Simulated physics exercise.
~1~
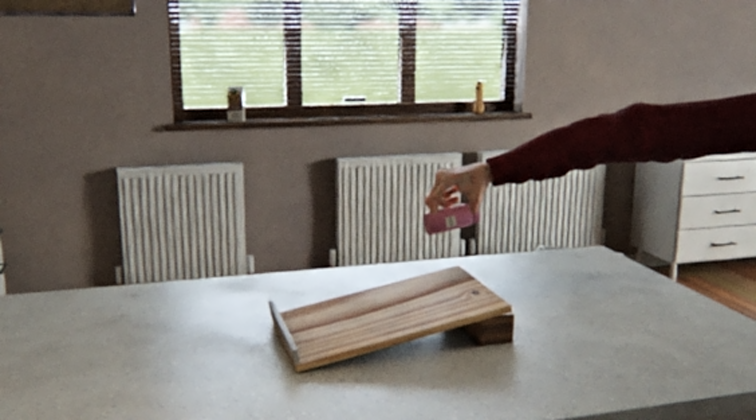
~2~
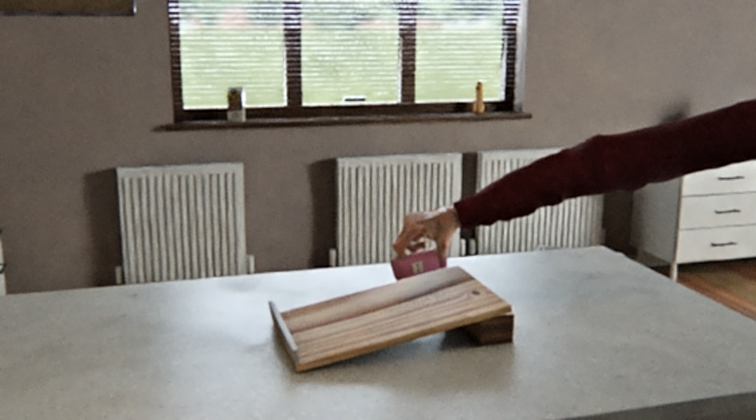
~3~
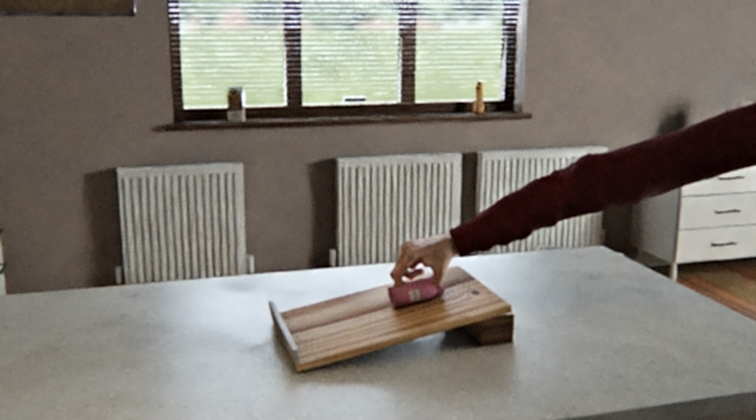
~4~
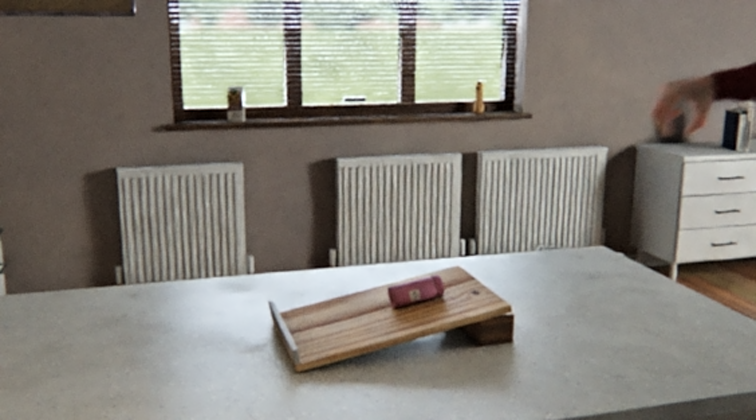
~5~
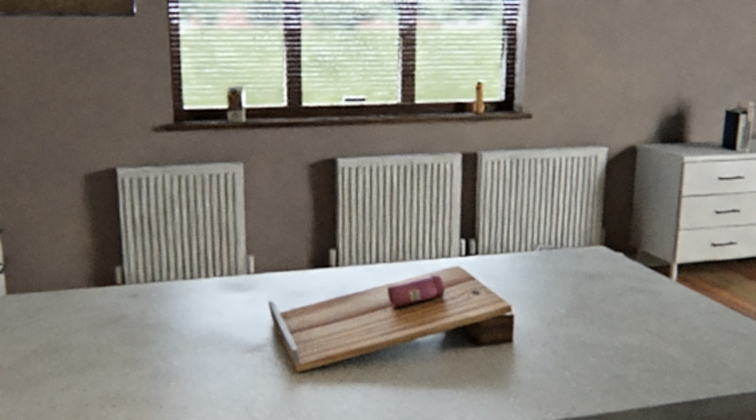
At the start, a hand in a dark red sleeve reaches in from the right, holding a small pink shaker on its side above a sloping wooden board propped on a block on a pale table. The hand moves left and down toward the board. It then lowers the shaker a little further and sets it on its side on the upper part of the slope. The fingers let go, and the arm draws back to the right and out of view. The shaker stays where it was placed, resting on the tilted board without rolling or sliding.
